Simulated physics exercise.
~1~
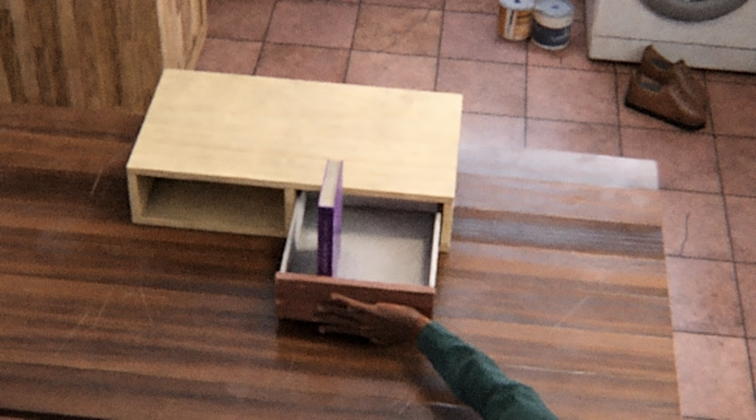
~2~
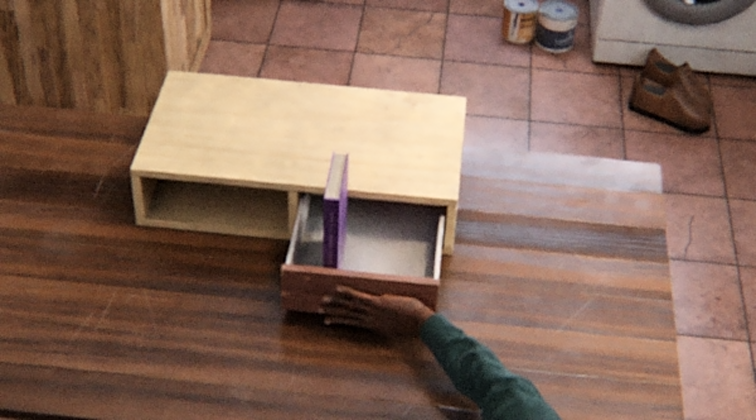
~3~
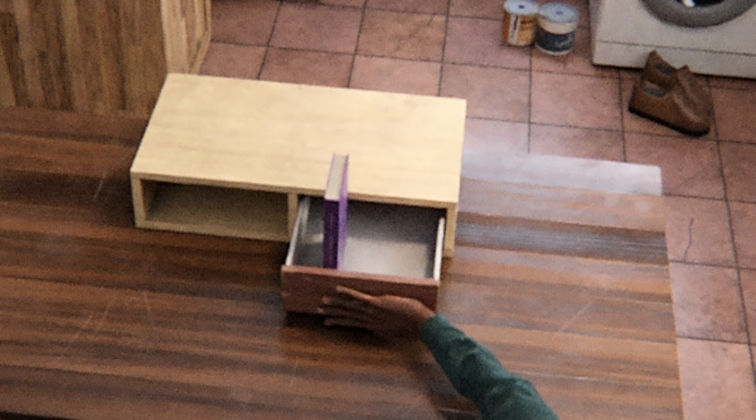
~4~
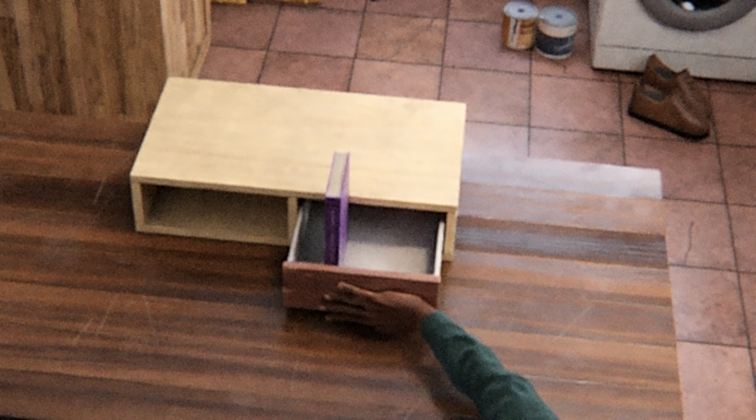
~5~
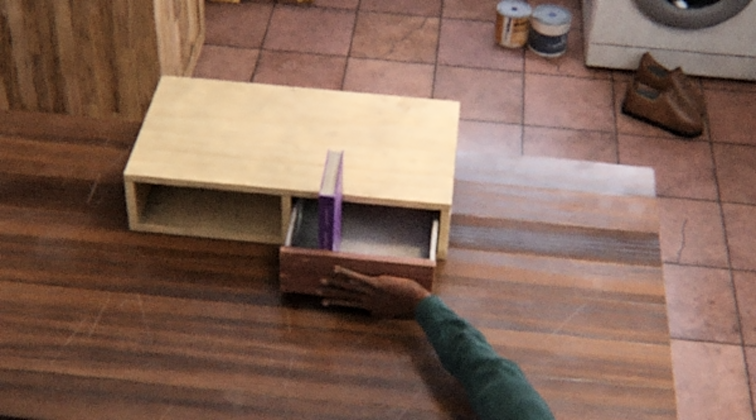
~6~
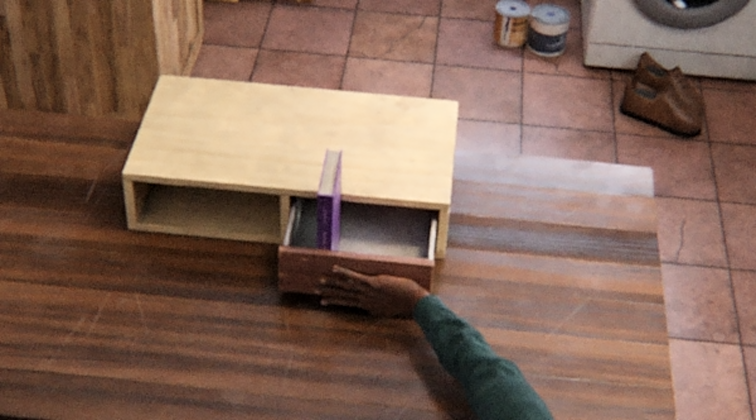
A hand in a green sleeve pushed at the front of an open drawer holding an upright purple book, easing it a little way into a pale wooden chest on a table, until it stopped still partly open, with the book standing taller than the opening.
